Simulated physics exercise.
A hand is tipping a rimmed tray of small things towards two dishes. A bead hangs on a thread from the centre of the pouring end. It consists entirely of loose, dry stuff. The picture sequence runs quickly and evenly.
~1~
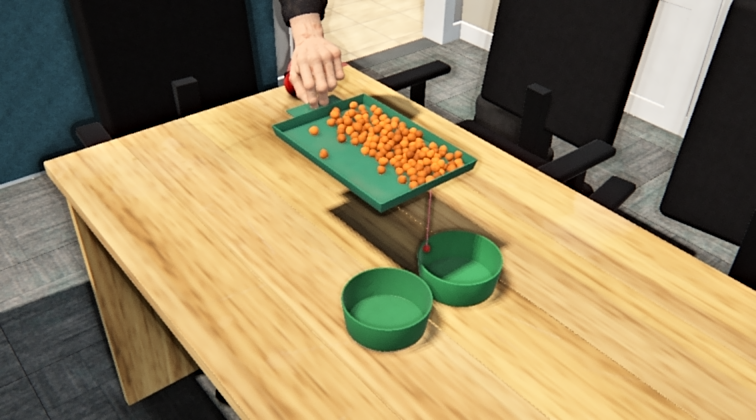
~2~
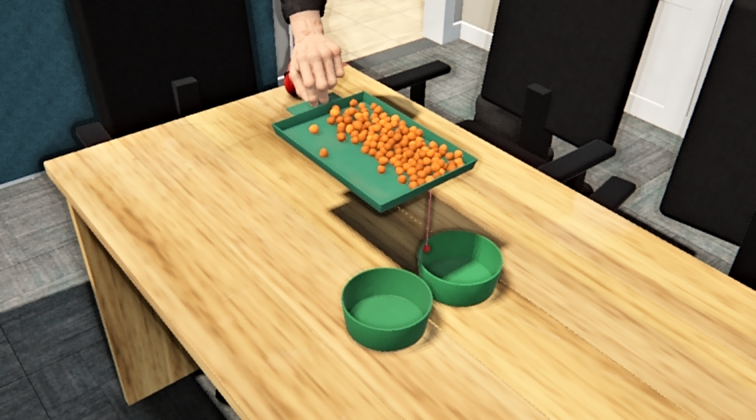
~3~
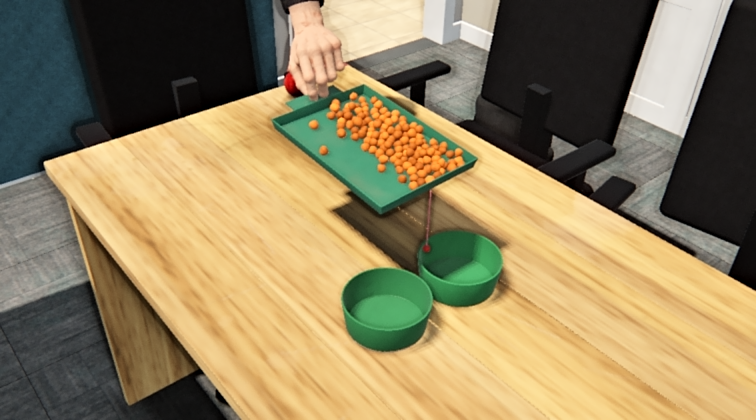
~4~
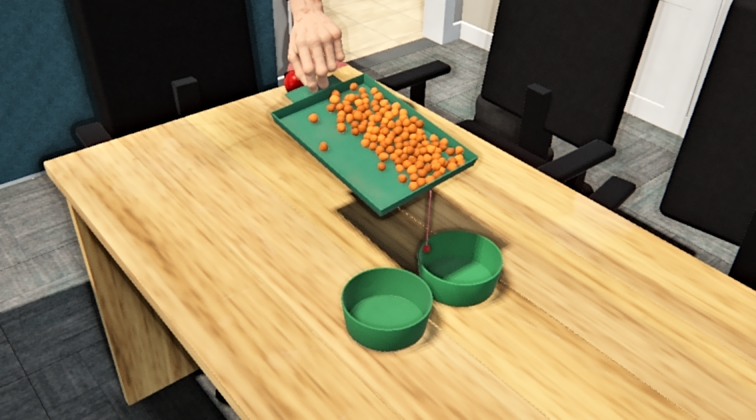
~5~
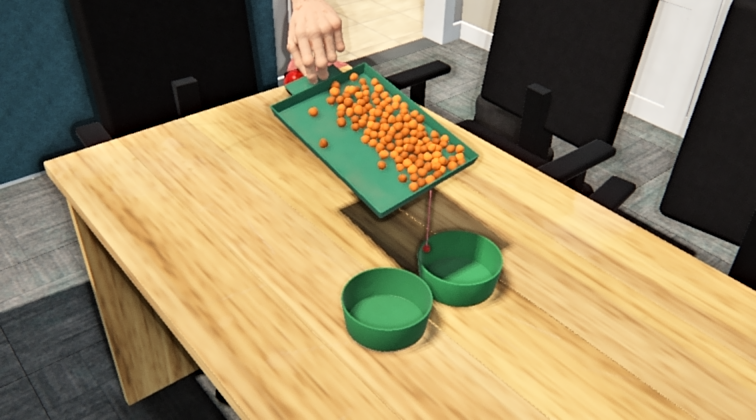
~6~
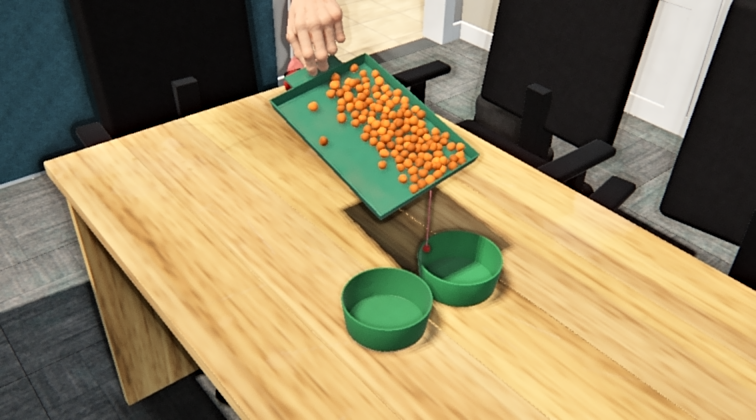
The clip opens on a hand at the far end of a green rimmed tray of small orange balls, above a wooden table with two green bowls. The hand gradually raises the far end, and the near edge slants slightly lower at its left corner, while the balls stay bunched mostly along the right side.
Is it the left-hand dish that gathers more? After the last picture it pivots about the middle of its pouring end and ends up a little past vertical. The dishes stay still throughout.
Yes.
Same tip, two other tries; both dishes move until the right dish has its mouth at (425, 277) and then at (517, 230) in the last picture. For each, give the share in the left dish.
Roughly 10% on the first try and 20% on the second.
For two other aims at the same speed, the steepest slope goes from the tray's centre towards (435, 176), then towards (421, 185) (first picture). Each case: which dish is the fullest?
The rightmost dish; the rightmost dish.
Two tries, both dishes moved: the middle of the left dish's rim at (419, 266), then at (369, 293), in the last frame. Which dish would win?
At the first spot the left-side one comes out ahead, at the second spot the left-side one.
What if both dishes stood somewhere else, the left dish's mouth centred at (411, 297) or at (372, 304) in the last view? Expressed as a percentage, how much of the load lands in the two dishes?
70 and 70 in a hundred, in turn.
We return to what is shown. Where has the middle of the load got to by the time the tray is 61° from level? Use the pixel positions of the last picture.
Mark it at roughly (395, 161) in the final frame.
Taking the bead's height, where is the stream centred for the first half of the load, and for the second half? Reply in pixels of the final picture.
Early half: (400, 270); late half: (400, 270).
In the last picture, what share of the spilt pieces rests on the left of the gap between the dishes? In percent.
40 per cent, roughly.
Just after the last frame, tray tipped steeply; almost all on the tray; about a tenth in the left dish; just a few outside both; just a few in the air.
A moment on, tray tipped right over; almost all on the tray; about a tenth in the left dish; just a few outside both; just a few in the air.
Further on, tray tipped past a quarter turn; roughly two thirds in the left dish; about a tenth in the right dish; roughly a quarter outside both.
When it is over, tray tipped past a quarter turn; roughly two thirds in the left dish; about a tenth in the right dish; roughly a quarter outside both.
